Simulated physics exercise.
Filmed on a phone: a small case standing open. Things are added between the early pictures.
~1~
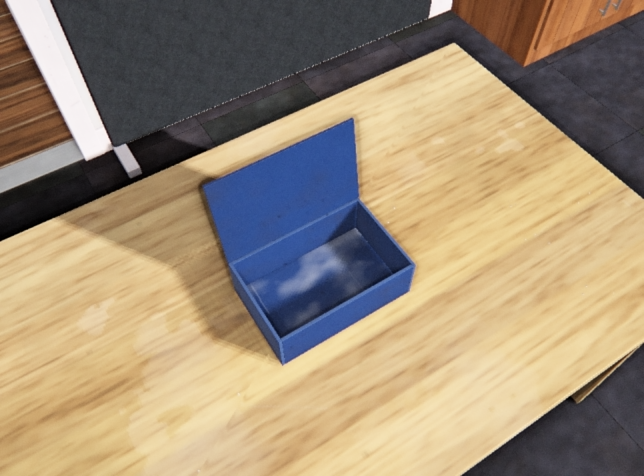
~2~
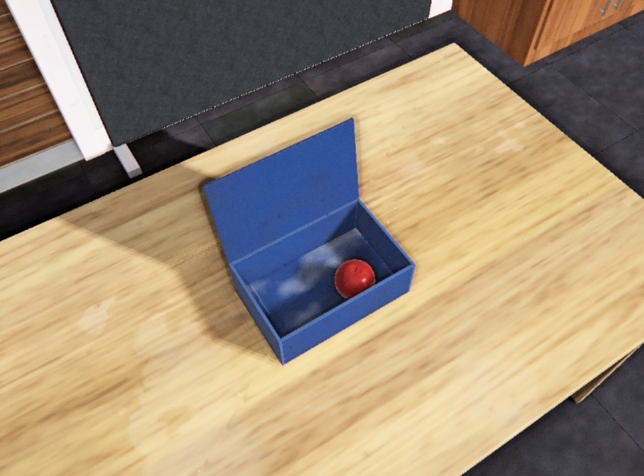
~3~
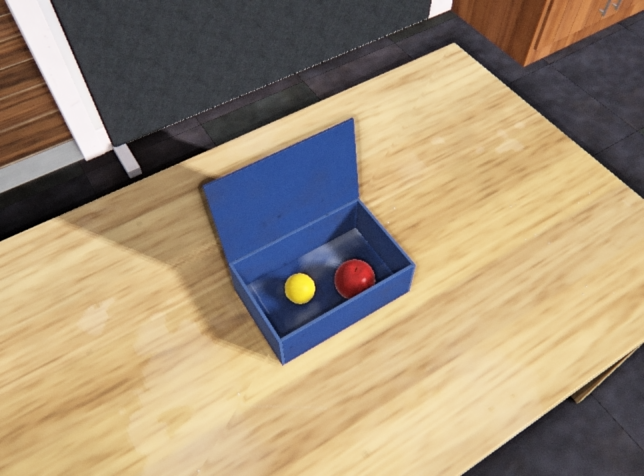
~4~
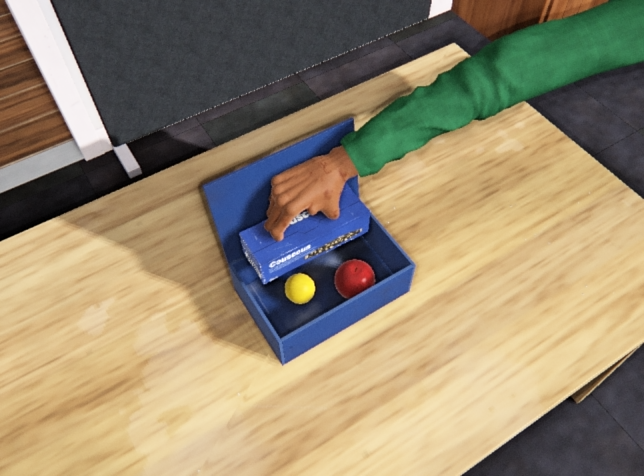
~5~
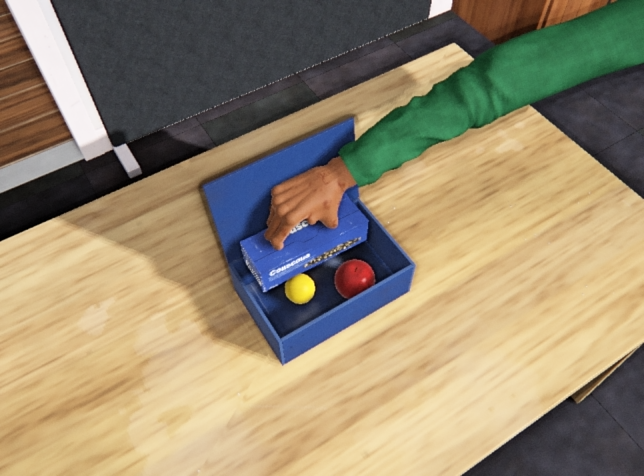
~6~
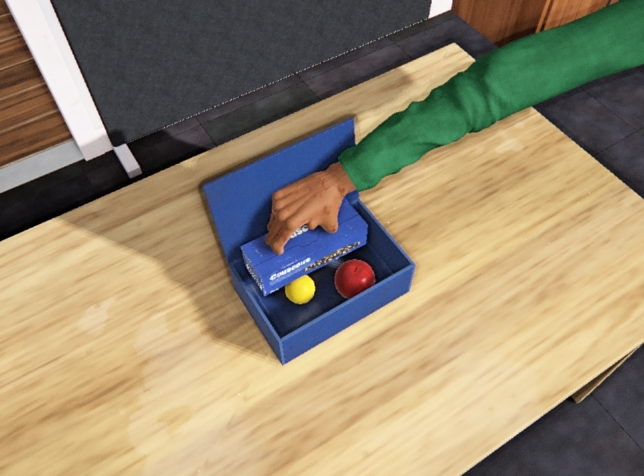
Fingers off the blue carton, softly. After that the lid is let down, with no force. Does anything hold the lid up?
As it turns out, it shuts flat.
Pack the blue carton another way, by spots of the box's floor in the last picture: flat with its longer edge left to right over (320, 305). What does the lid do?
Then it will not close.
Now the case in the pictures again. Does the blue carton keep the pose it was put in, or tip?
It ends up tilted.
Then, 1.00 s later than the last frame, lid starting down; blue carton on its side near (299, 263); yellow lemon moved about its own width.
Then, 1.70 s later than the last frame, lid 45° above the rim; blue carton on its side near (299, 263); yellow lemon moved about its own width.
When it is over, lid shut; lying over in the box, blue carton; moved from the start, yellow lemon; red apple as before. End places, in pixels of the last picture, blue carton near (299, 263).
